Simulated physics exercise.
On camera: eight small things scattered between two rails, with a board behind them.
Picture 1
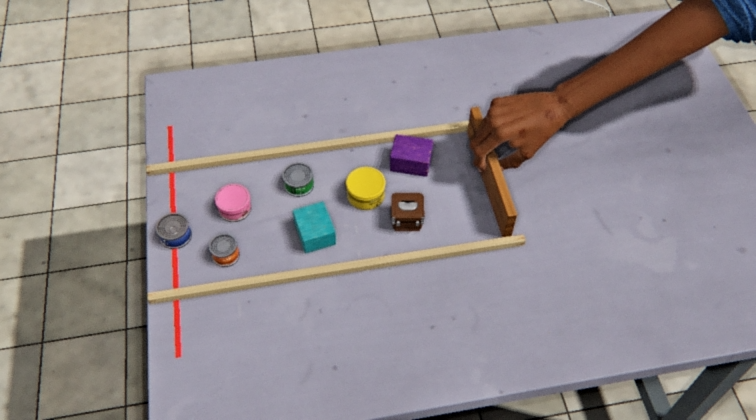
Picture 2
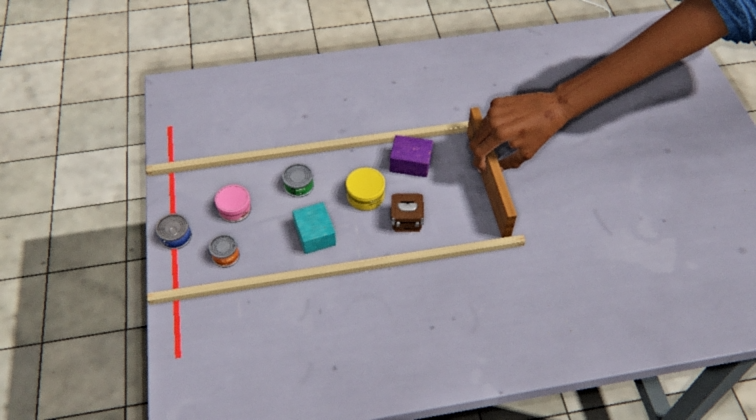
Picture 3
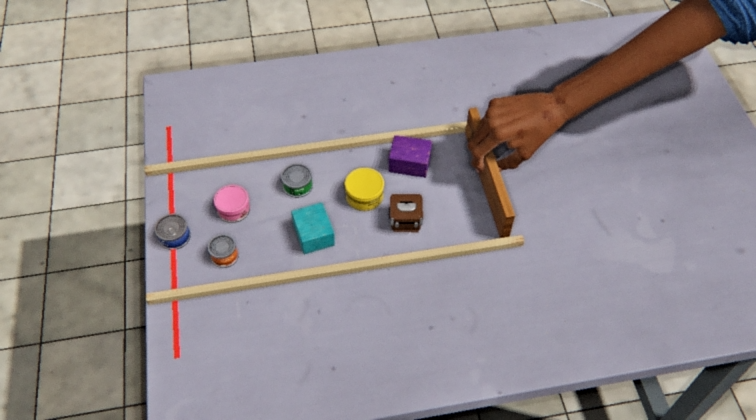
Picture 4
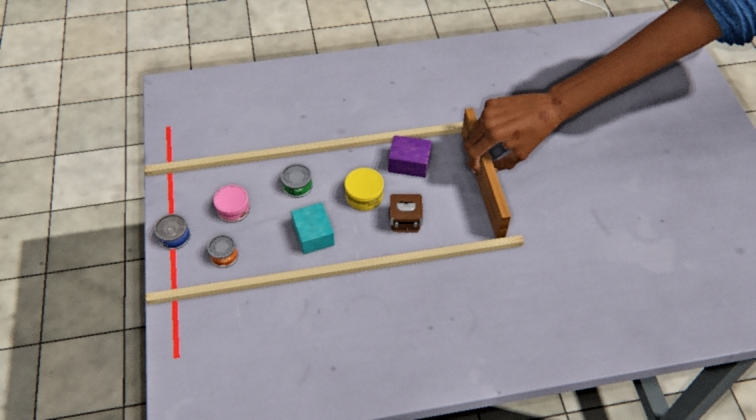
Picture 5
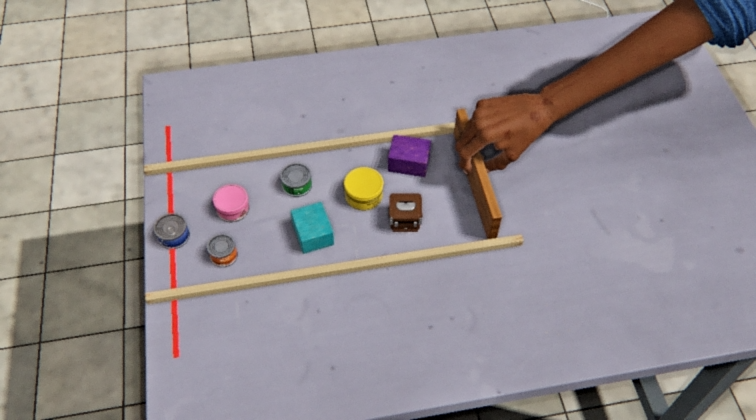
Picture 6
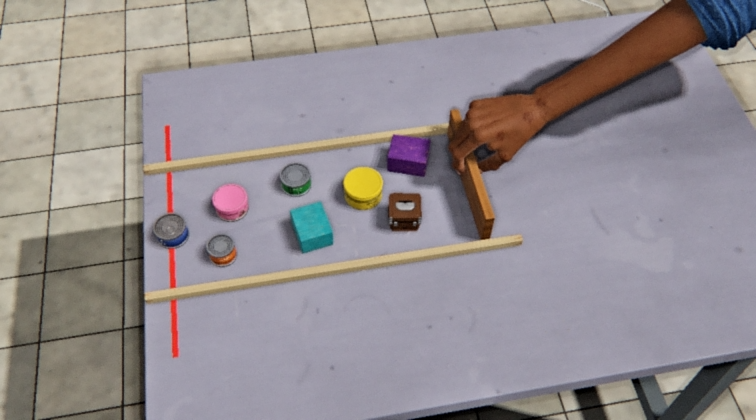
A hand slides a wooden board slightly left between two rails on a grey table, while the eight small tins, tubs and blocks scattered in front of it, including a blue tin on the red tape, stay essentially still.
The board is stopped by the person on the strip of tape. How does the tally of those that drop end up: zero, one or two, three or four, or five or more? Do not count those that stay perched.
The tally ends at five or more.
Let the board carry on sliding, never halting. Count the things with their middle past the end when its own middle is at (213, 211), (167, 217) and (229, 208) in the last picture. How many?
The counts: 2, 5 and 0.
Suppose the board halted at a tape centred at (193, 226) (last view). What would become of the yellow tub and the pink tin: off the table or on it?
Well, the yellow tub sits tight, and the pink tin plunges.
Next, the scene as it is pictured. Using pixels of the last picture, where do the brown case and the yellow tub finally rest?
The brown case ends up near (152, 253), and the yellow tub near (149, 223).
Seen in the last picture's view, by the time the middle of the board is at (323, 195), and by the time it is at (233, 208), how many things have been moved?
At the first spot the count is 5, and at the second it is 8.
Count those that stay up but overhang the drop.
Answer: 3.
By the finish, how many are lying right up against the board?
The count comes out at 3.
Soon after, none off yet; blue tin at rest near (171, 231); orange pot at rest near (222, 250); pink tin at rest near (231, 203).
Then, none off yet; blue tin at rest near (171, 231); orange pot at rest near (221, 251); pink tin moved a little near (221, 209).
Further on, none off yet; blue tin moved about its own width near (136, 239); orange pot moved well along near (138, 263); pink tin moved well along near (160, 215).
At rest, the number that fall off is five or more; fallen, turquoise block, green tin, pink tin, orange pot and blue tin.
